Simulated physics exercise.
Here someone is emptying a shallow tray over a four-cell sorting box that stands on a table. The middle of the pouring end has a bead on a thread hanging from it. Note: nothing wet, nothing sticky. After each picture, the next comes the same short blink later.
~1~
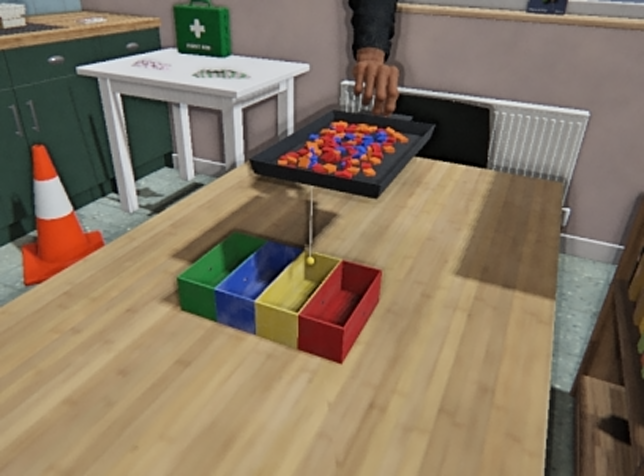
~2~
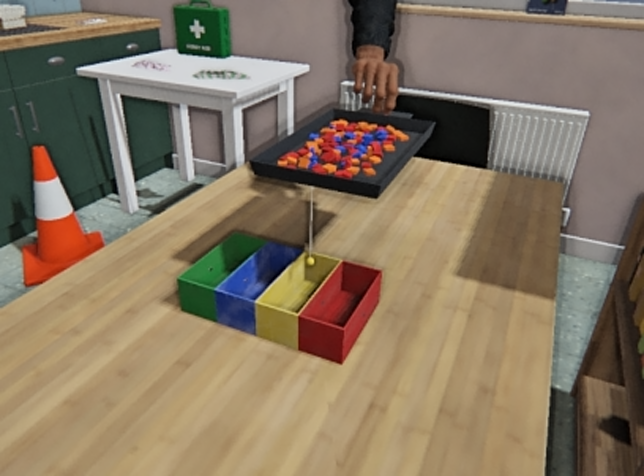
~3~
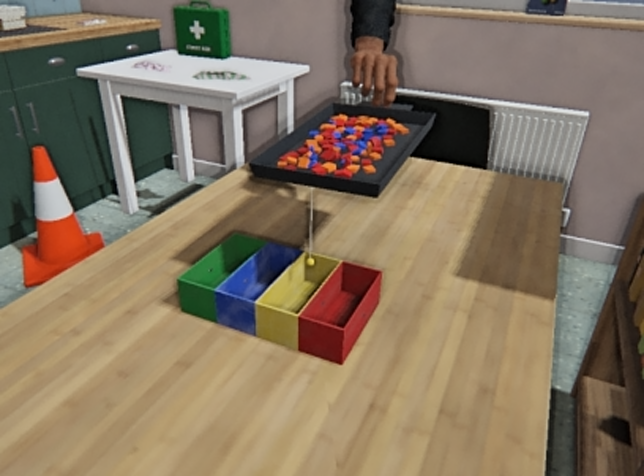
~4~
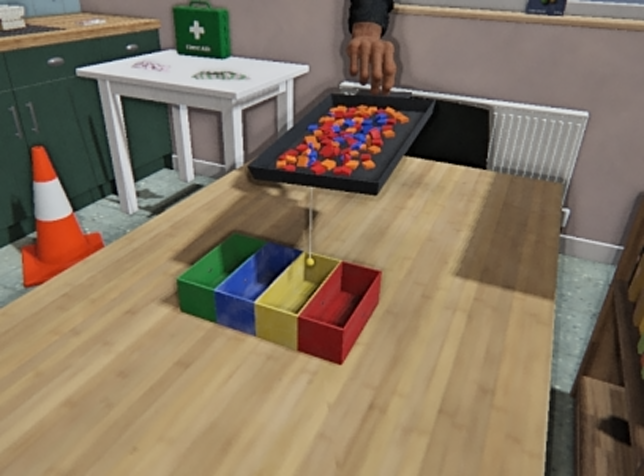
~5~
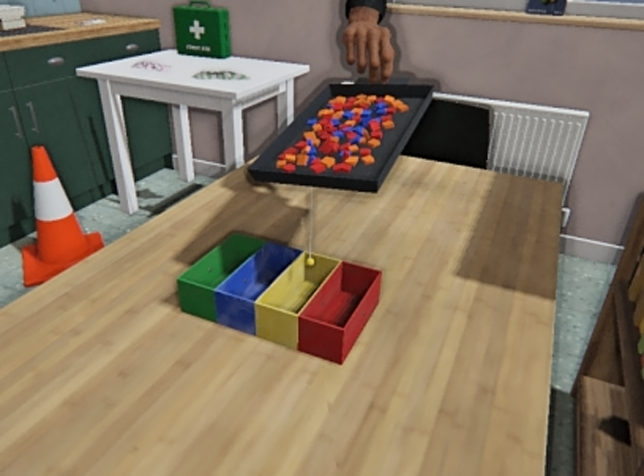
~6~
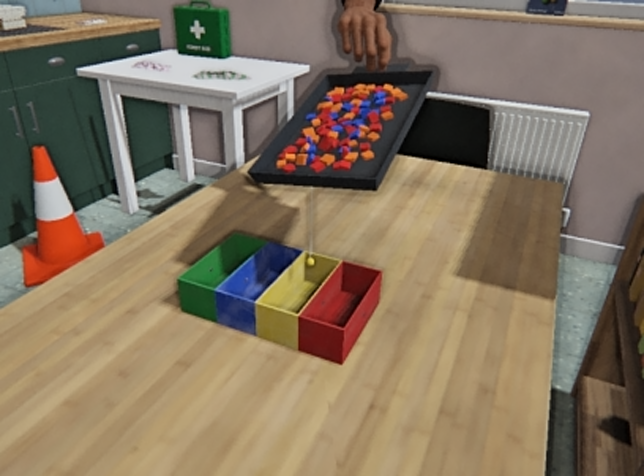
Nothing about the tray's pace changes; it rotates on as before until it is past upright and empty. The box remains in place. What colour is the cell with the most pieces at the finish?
It is blue.
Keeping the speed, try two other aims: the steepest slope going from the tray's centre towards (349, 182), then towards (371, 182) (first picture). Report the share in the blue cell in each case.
Well, 0 percent for one and then 0 percent for the other.
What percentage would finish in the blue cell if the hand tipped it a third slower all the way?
Roughly 70 in a hundred.
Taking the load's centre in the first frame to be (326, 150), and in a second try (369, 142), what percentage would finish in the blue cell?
Respectively 70 and 70 in a hundred.
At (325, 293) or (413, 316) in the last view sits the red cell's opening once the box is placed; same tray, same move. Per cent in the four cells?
You'd see around 100 per cent and then around 20 per cent.
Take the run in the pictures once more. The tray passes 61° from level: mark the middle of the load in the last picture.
About (288, 139).
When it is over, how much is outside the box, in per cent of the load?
About 0 per cent.
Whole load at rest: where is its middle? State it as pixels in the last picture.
The centre comes to rest close to (253, 295).
Just after the last frame, tray tipped steeply; every one on the tray.
A moment on, tray tipped right over; roughly two thirds on the tray; about a tenth in the green cell; about a tenth in the blue cell; about a tenth falling or outside the box.
Further on, tray tipped past a quarter turn; roughly two thirds in the blue cell; roughly a quarter in the green cell; about a tenth in the yellow cell; about a tenth falling or outside the box.
When it is over, tray tipped past a quarter turn; roughly two thirds in the blue cell; roughly a quarter in the green cell; about a tenth in the yellow cell; not one in the red cell; about a tenth outside the box.
